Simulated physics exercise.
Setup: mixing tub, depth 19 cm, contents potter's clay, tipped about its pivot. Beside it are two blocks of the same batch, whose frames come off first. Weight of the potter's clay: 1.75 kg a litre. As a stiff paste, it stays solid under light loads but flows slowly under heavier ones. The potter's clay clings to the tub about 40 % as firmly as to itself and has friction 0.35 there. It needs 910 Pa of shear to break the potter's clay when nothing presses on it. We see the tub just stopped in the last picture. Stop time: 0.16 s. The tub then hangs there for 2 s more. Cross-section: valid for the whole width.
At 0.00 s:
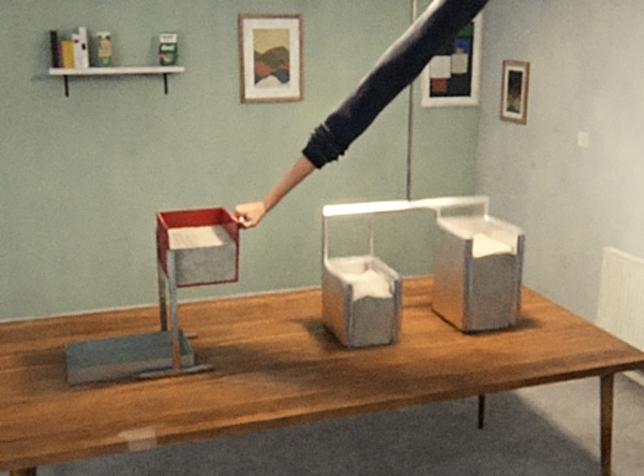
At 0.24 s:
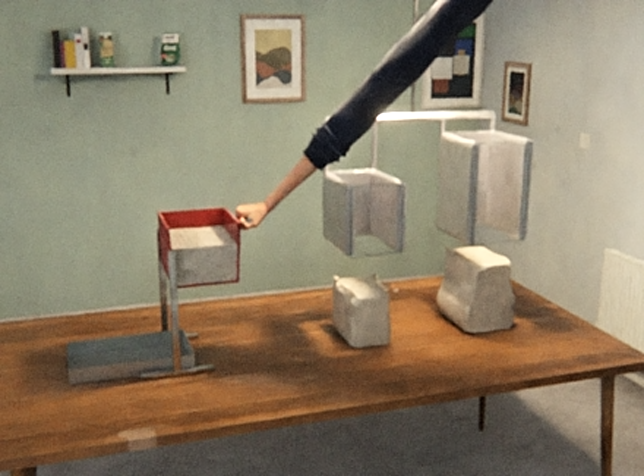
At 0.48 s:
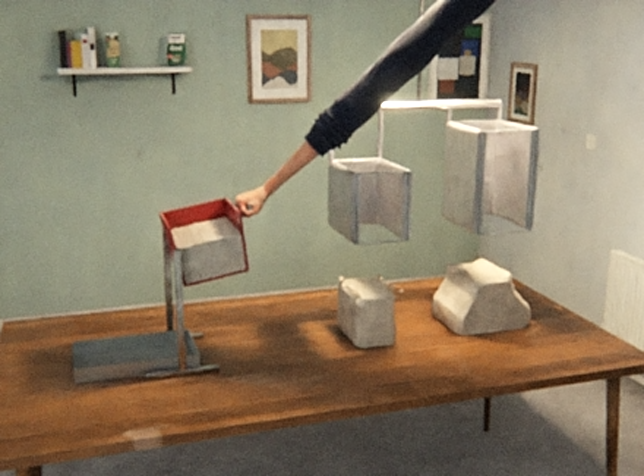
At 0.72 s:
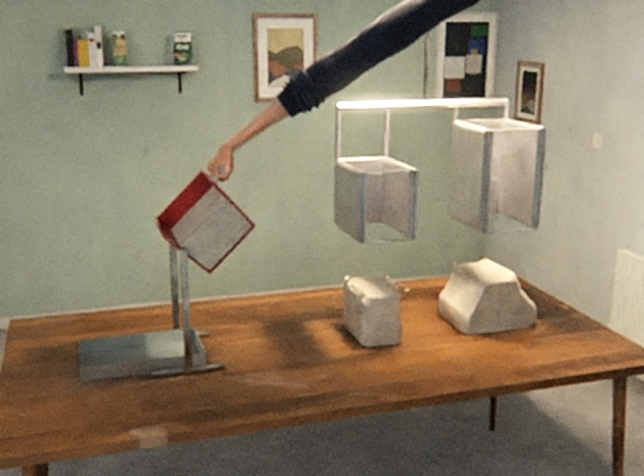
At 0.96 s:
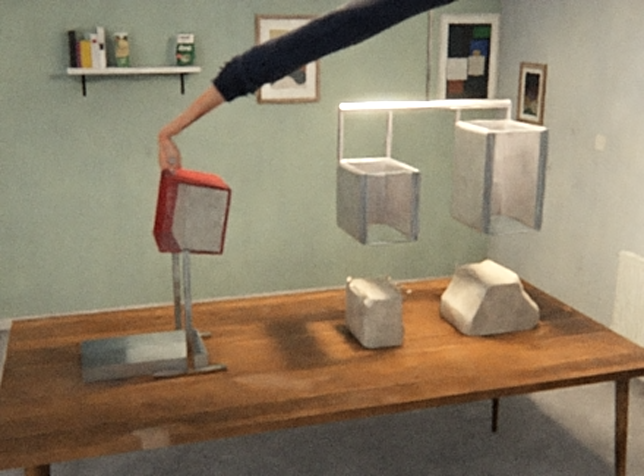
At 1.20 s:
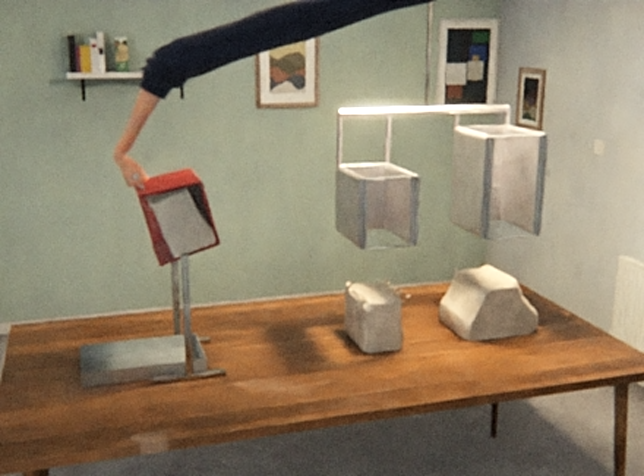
The footage shows two joined casings rising off pale blocks on a wooden table, the right block slumping while the left keeps its shape, then a hand tilting a red tub of pale material leftward on its stand.
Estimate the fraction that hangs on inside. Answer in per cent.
I would say roughly 41 per cent.
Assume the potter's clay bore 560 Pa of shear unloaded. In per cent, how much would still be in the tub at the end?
It would be close to 40 percent.
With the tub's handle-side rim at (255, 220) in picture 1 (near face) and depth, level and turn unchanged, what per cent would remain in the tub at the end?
About 35 % stays in the tub.
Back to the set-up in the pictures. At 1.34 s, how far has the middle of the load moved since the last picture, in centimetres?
Around 6 cm.
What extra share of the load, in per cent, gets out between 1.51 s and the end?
1 %.
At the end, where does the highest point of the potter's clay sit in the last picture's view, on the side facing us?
I'd say it peaks at roughly (174, 228) in the last picture.
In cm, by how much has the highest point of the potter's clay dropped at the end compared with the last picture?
About 12 cm.
After 1.34 s, the tub is at 104 degrees and holds 87 %.
After 1.51 s, the tub is at 104 degrees and holds 41 %.
After 1.68 s, the tub is at 104 degrees and holds 41 %.
After 1.85 s, the tub is at 104 degrees and holds 41 %.
After 3.20 s, the tub is at 104 degrees and holds 41 %.
